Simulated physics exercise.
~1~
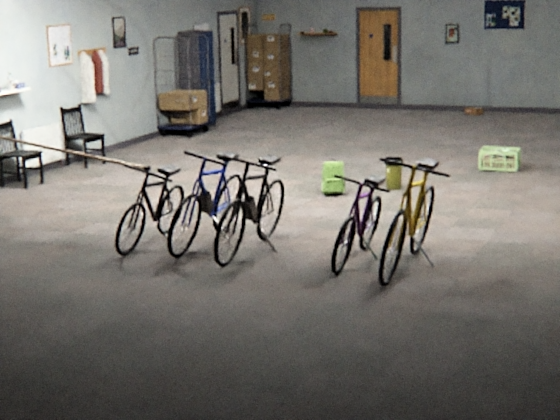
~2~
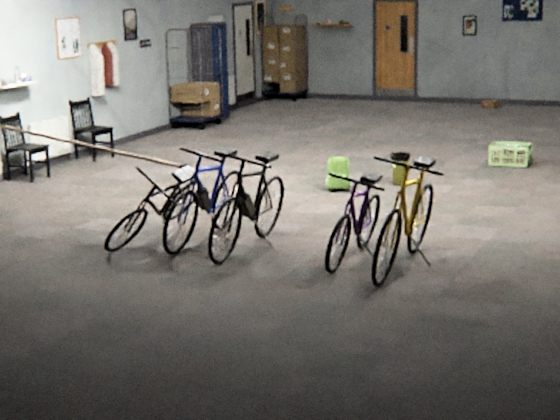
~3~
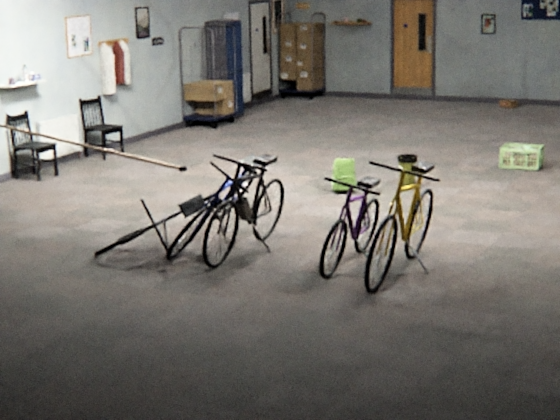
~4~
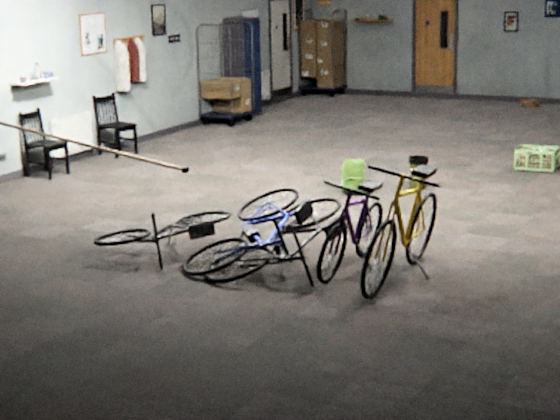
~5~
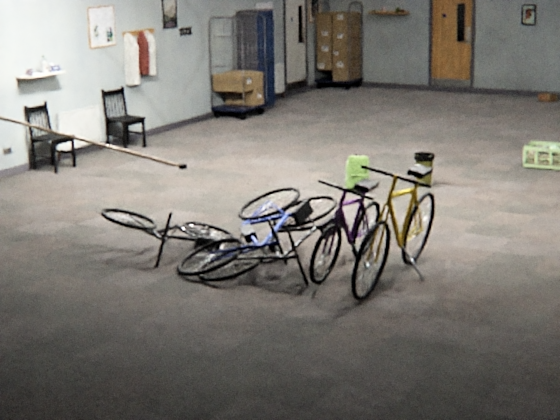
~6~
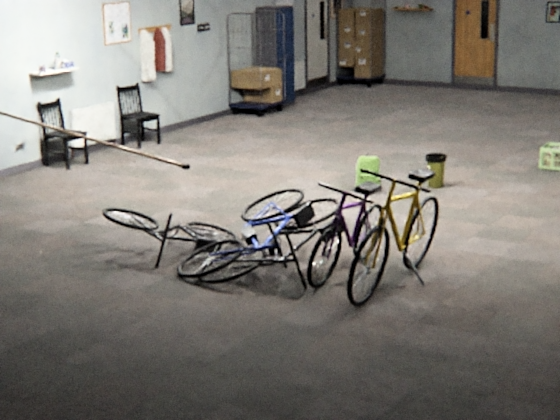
Five bicycles stood in a row in a large room until a long pole pushed the leftmost one over, and it toppled along with the blue and black ones beside it, ending in a tangled heap while the purple and yellow bicycles stayed upright.
